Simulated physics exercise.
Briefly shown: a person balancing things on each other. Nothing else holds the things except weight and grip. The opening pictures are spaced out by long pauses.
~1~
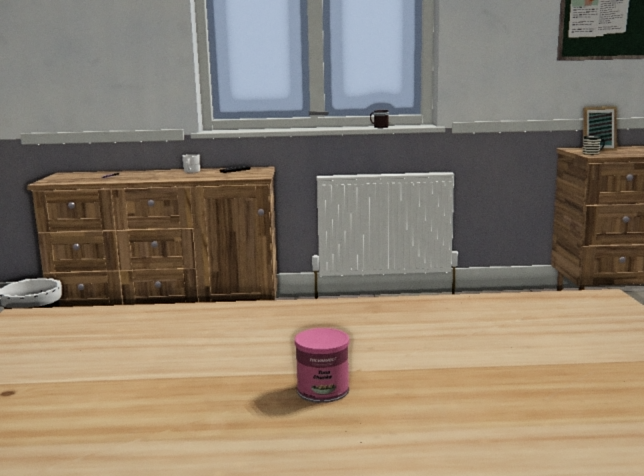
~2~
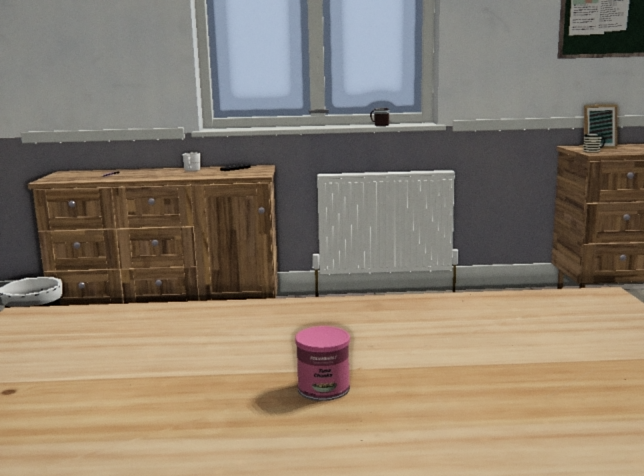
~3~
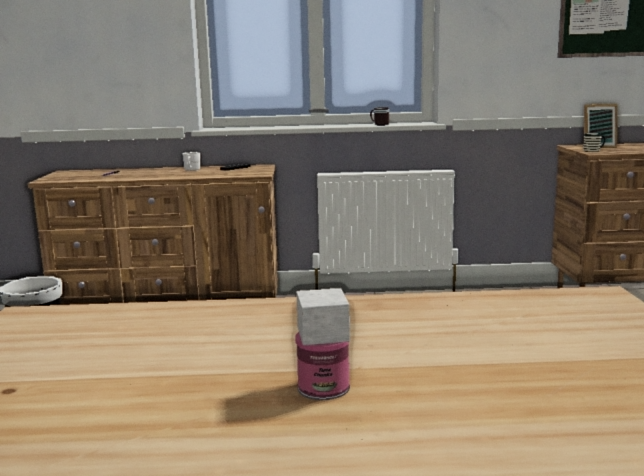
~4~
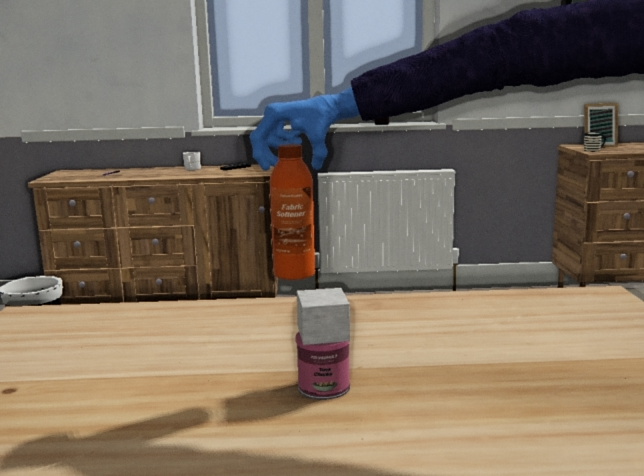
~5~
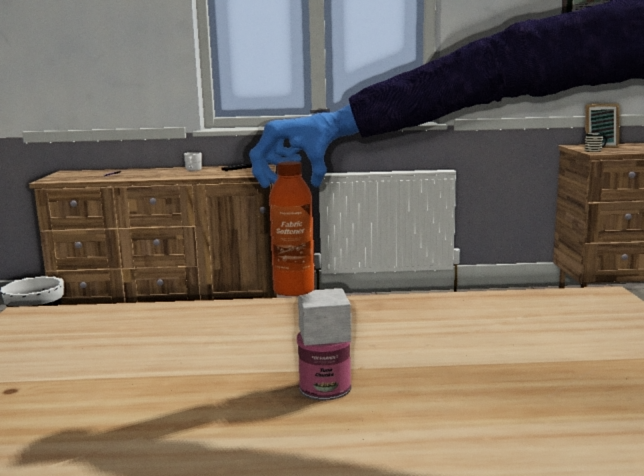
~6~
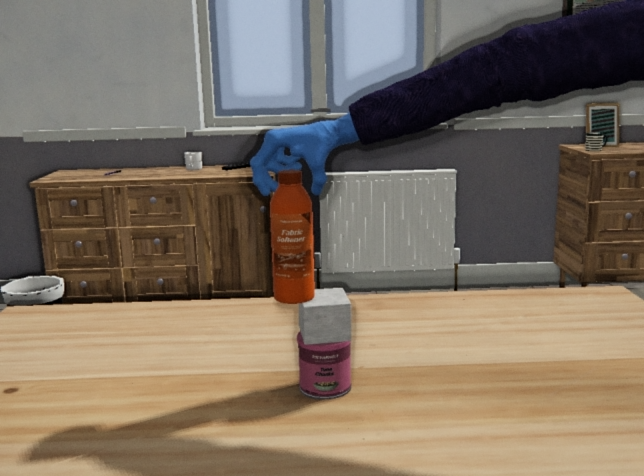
Gloved hand lowering an orange bottle onto the left edge of a grey block that appeared atop a pink pot.
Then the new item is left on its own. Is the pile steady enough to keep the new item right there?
The pile will not survive intact.
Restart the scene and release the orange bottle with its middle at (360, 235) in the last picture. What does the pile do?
Then it loses its balance.
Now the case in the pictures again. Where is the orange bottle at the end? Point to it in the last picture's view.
Look around (224, 376) in the final frame.
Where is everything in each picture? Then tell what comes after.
In the first frame, the last thing is not in view yet; pink pot (322, 364).
In the second frame, the last thing is not in view yet; pink pot (323, 363).
In the third frame, the last thing is not in view yet; pink pot (323, 362).
The fourth frame shows on its way; orange bottle (292, 211); pink pot (323, 361).
The fifth frame shows on its way; orange bottle (292, 228); pink pot (325, 362).
The sixth frame shows in place under the hand; orange bottle (292, 236); pink pot (325, 361).
Then, 0.40 s later than the last frame, orange bottle tilted by 39° near (253, 256).
Then, 0.50 s later than the last frame, orange bottle now fallen.
Then, 0.60 s later than the last frame, things are still on the move.
When it is over, fallen, orange bottle; the other 2 as before. End places, in pixels of the last picture, orange bottle near (223, 376). The pile comes apart.
